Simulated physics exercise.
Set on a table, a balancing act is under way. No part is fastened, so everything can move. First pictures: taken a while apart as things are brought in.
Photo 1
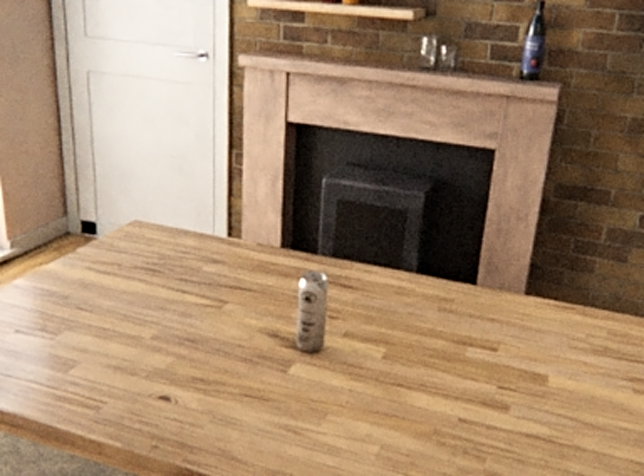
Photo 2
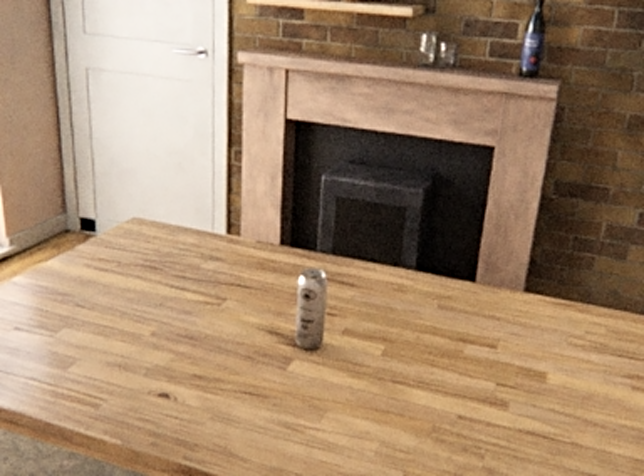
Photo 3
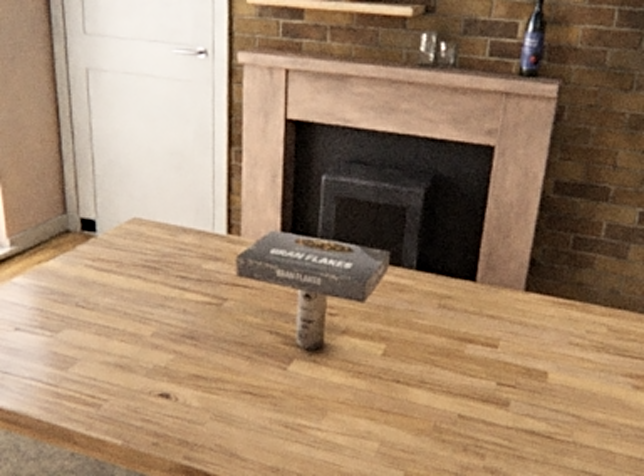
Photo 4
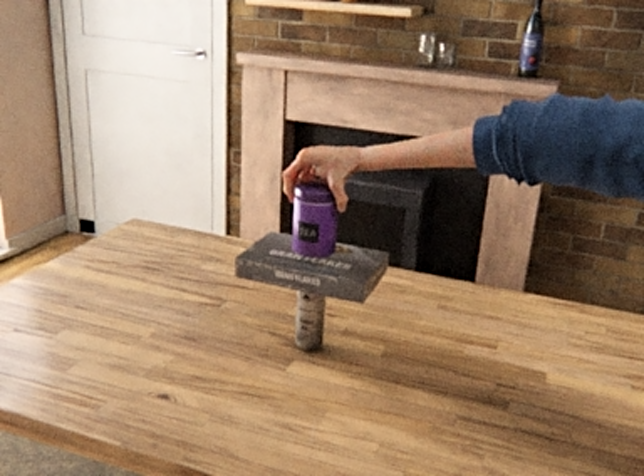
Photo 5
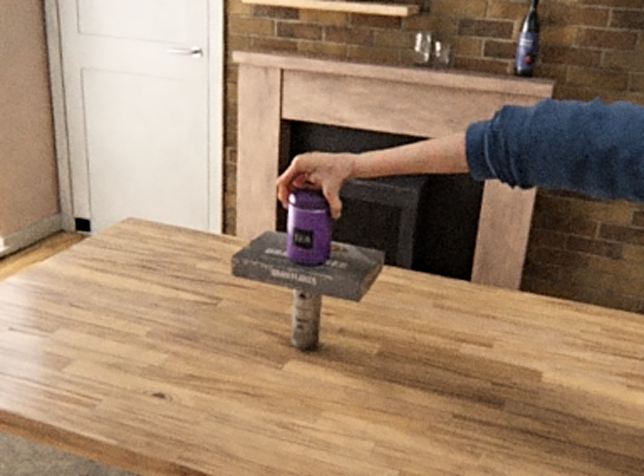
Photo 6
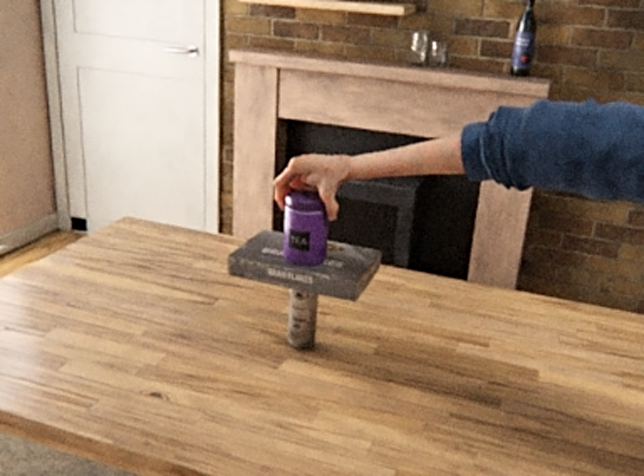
A purple jar is brought by a blue-sleeved arm to a wooden table, seen from slightly above in a room with a fireplace. A silver-grey can stands alone mid-table, a white door behind to the left and brick wall to the right, before a grey packet appears flat on it. From the right, the hand lowers the jar onto the packet and keeps hold as the view shifts slightly right.
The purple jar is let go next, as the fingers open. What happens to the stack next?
The tower remains standing.
Then, 0.40 s on from there, no change.
Then, 1.00 s on from there, purple jar resting near (306, 227).
Then, 1.60 s on from there, purple jar resting near (306, 228).
In the end, all 3 unmoved. At the end, from the last picture's camera, purple jar near (306, 228). The stack keeps its balance.
